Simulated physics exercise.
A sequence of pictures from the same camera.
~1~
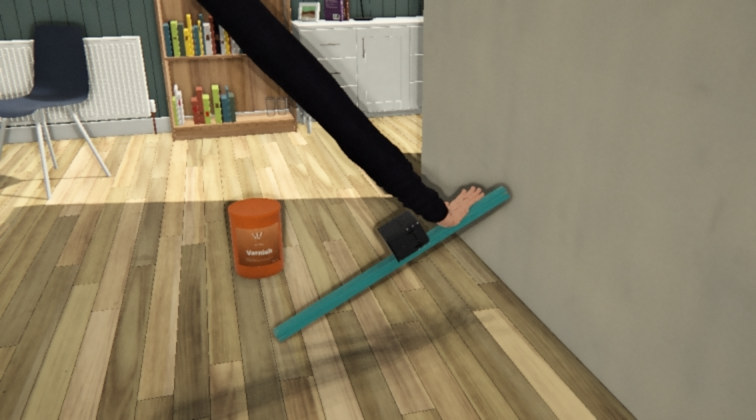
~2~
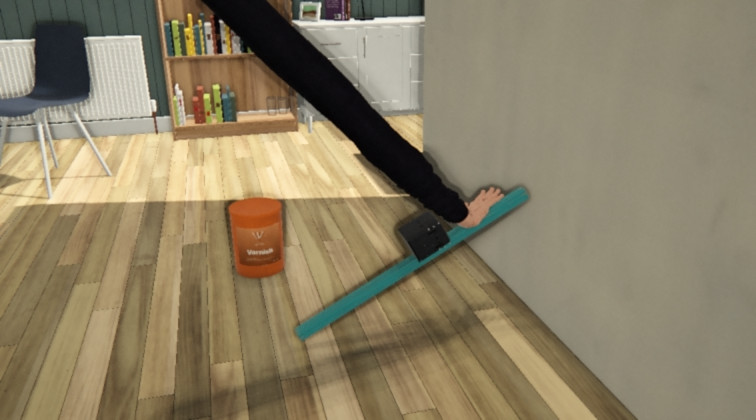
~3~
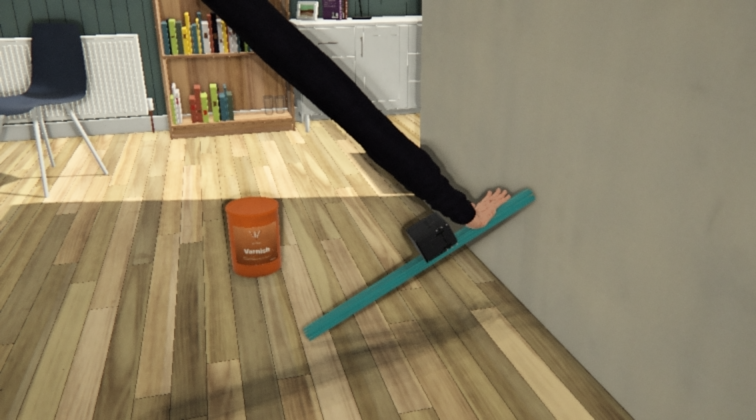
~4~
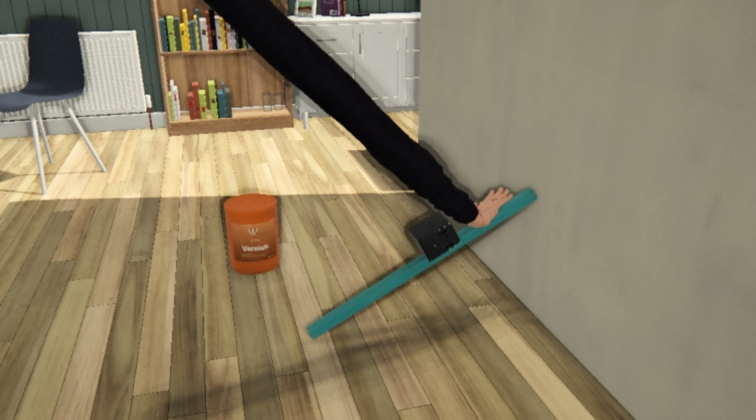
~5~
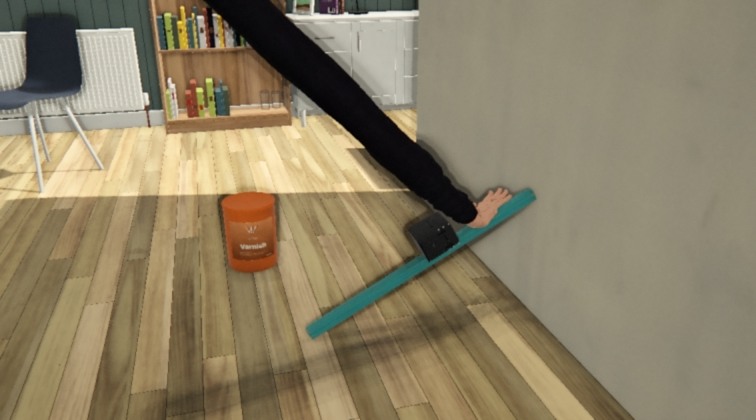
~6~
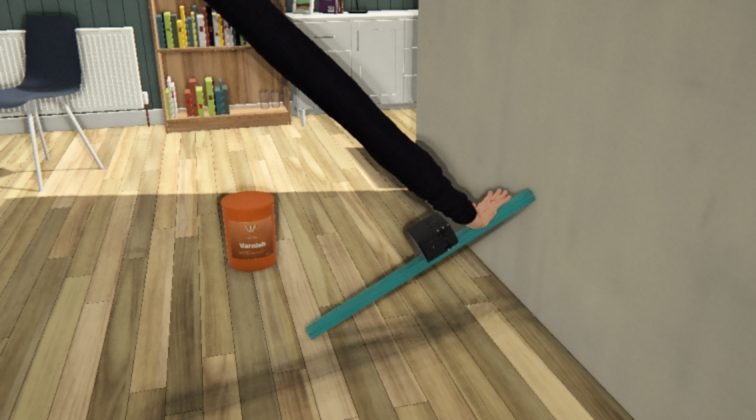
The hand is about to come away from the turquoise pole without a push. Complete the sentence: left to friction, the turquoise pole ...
It skids away.
Then, 0.30 s later than the last frame, turquoise pole 13° lower than it was left near (411, 288).
Then, 0.40 s later than the last frame, turquoise pole 28° lower than it was left near (403, 320).
When it is over, moved from the start, turquoise pole; orange pail as before. End places, in pixels of the last picture, turquoise pole near (402, 319). The pole slides down.
